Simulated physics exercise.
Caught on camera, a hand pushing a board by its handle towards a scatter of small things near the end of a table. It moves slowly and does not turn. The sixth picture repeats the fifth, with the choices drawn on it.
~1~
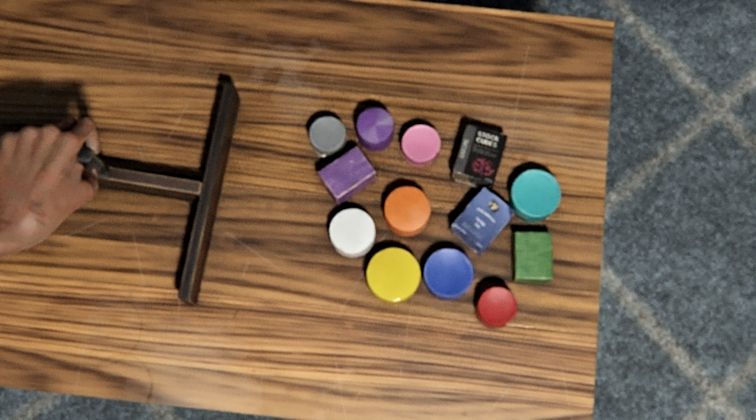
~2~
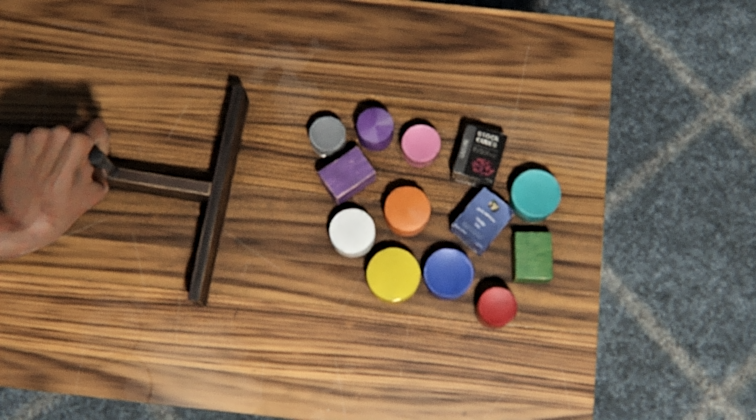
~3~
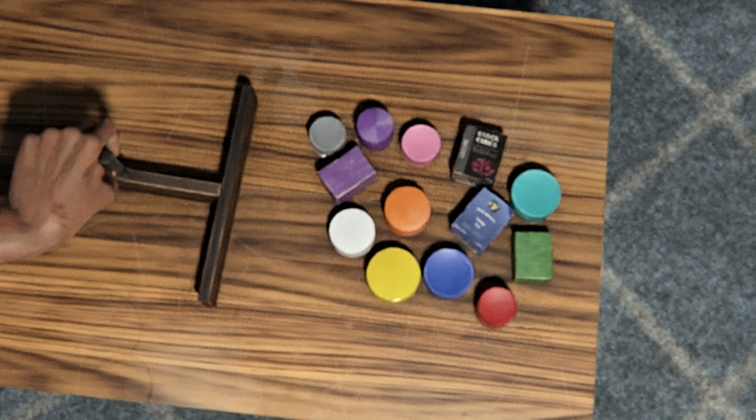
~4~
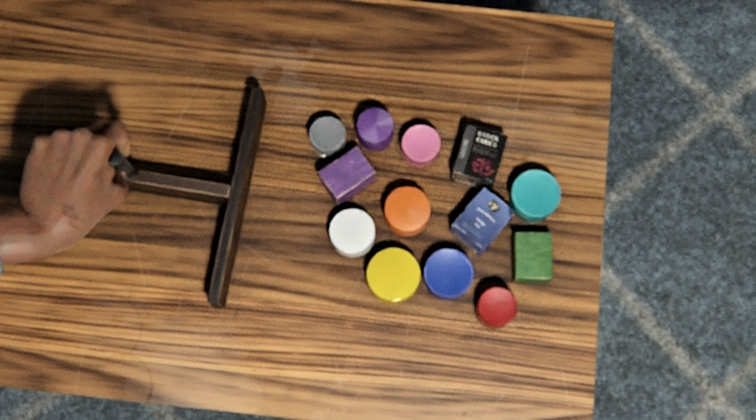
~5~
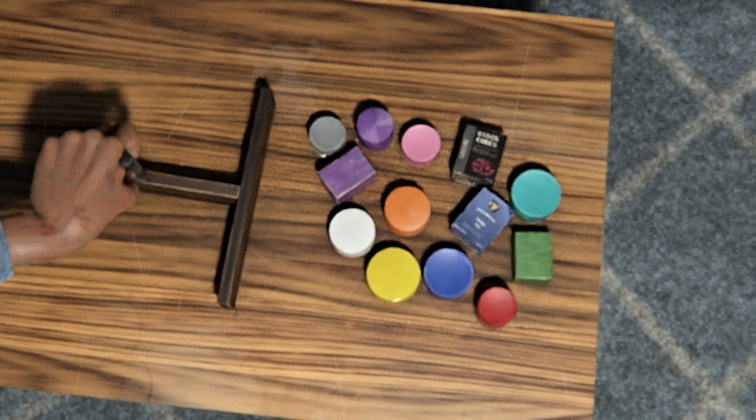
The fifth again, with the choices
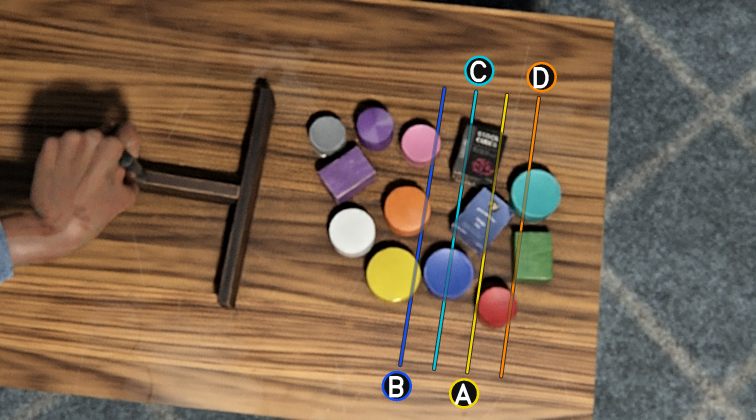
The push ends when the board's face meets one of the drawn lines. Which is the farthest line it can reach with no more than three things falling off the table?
No fourth one falls up to D.
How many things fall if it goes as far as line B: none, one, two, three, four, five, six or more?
By then, none.
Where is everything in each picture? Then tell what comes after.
The first picture shows pink tub (421, 147); red tub (496, 308); orange tin (407, 212).
The second picture shows board (216, 190); white tin (353, 234).
The third picture shows board (225, 191); black box (479, 158).
The fourth picture shows board (236, 192); green block (532, 258).
The fifth picture shows board (245, 193); blue jar (448, 274); purple tin (375, 130); grey tin (328, 137).
On the marked copy, A at (488, 229); B at (423, 222); C at (456, 225); D at (521, 232).
With D. Early on, board (344, 204); purple tin (409, 125); pink tub (439, 149).
Further on, board (444, 214); green block (597, 285); blue box (569, 233).
At the end, board (521, 222); green block over the edge; blue box over the edge; three fallen.
As for the rest, A is within the limit but short; B is within the limit but short; C is within the limit but short.
